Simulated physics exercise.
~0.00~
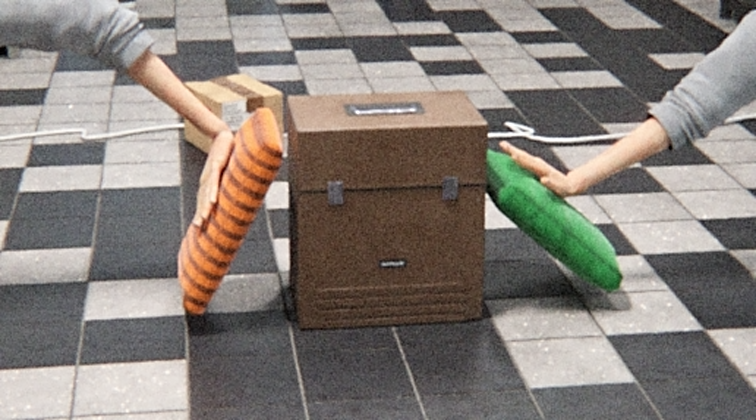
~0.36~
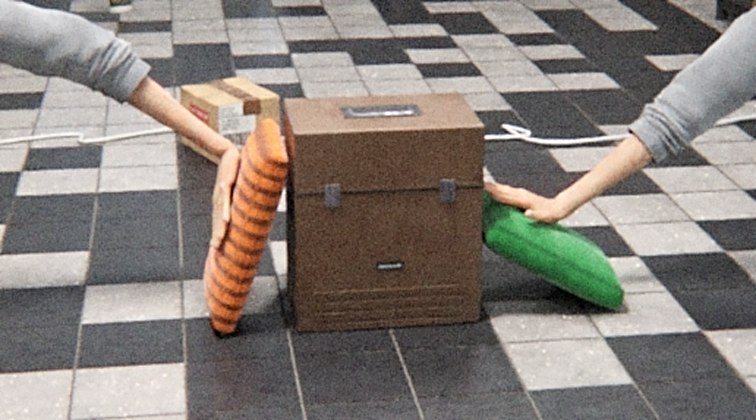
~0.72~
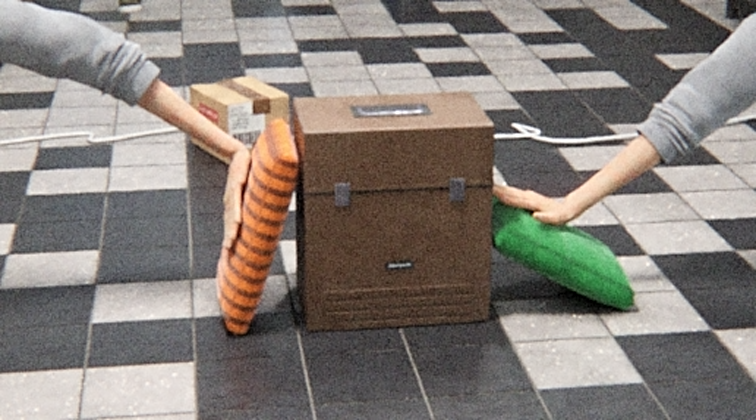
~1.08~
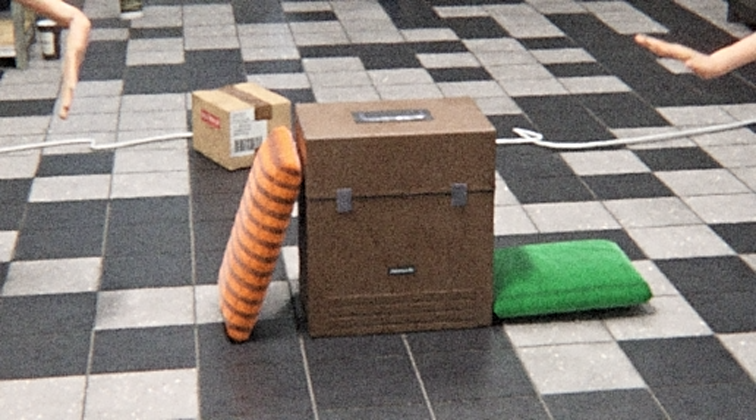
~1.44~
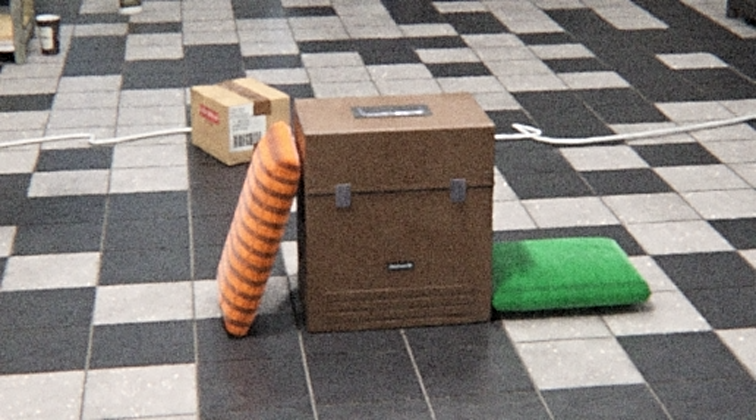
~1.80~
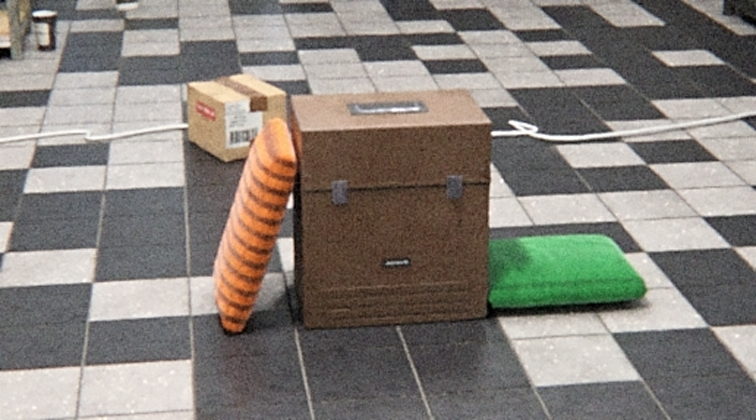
On a floor of black, grey and white tiles, a brown chest stands in front of a small cardboard box and a white cable. Two hands in grey sleeves reach in from either side, pressing an orange striped pillow against the chest's left side and a green soft bag against its right. The pillow is brought more upright while the green bag sinks lower under the other hand. Both hands then let go and draw away. The orange pillow stays leaning on the chest, but the green bag slumps down and ends lying flat on the floor.
